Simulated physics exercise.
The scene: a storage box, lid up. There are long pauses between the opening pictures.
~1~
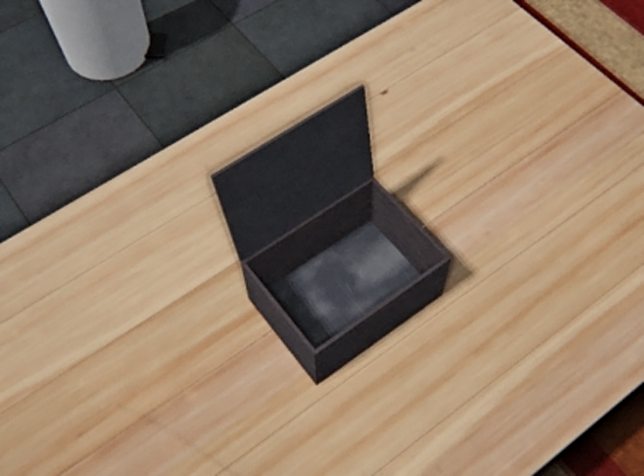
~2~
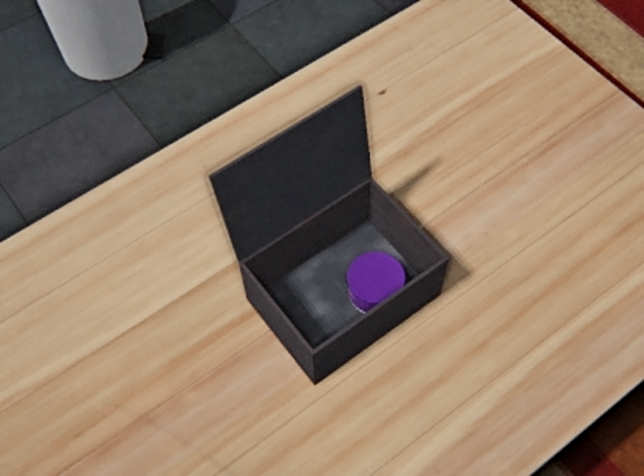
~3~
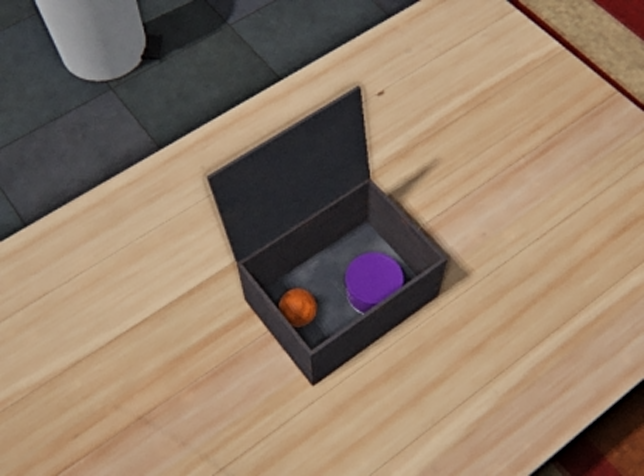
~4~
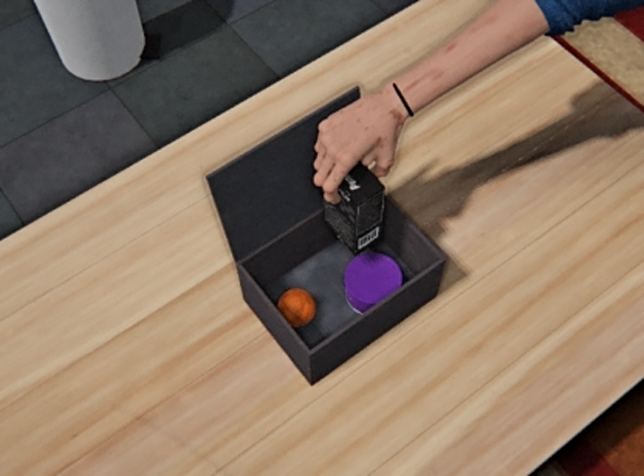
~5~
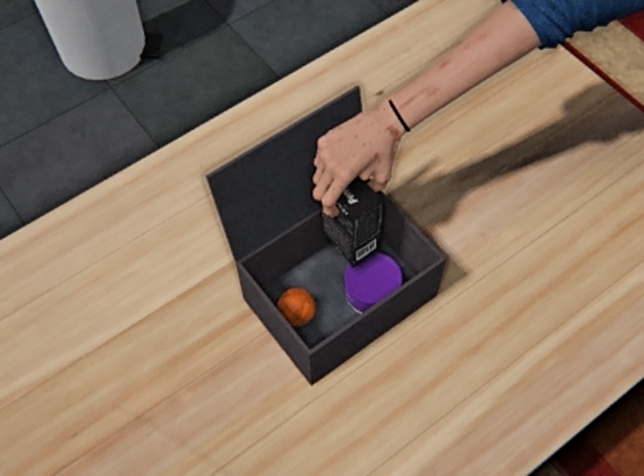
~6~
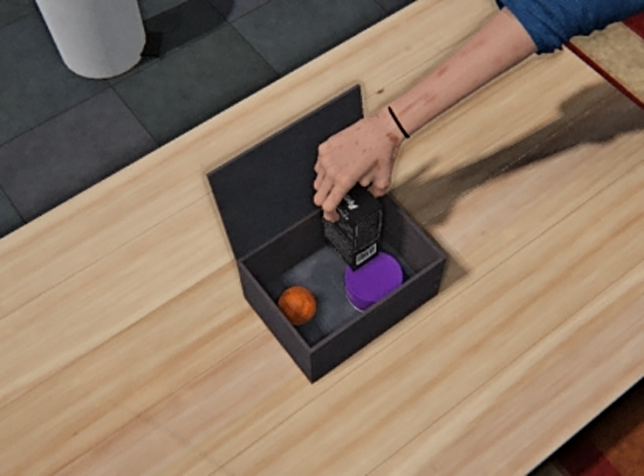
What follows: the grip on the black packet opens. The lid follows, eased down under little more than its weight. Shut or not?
Here the lid will not close.
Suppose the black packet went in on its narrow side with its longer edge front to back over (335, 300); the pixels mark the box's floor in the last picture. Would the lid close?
Then it shuts flat.
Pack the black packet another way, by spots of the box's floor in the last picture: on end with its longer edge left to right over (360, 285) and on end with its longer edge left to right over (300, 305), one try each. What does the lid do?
In the first case it will not close; in the second case it closes.
Then, 1.30 s on from there, lid 82° above the rim.
Then, 1.90 s on from there, lid 52° above the rim; black packet turned 23° from how it was put near (366, 234).
Then, 2.60 s on from there, lid 29° above the rim; black packet turned 52° from how it was put near (382, 255).
In the end, lid 29° above the rim; toppled in the box, black packet; the other 2 unmoved. At the end, from the last picture's camera, black packet near (382, 255).
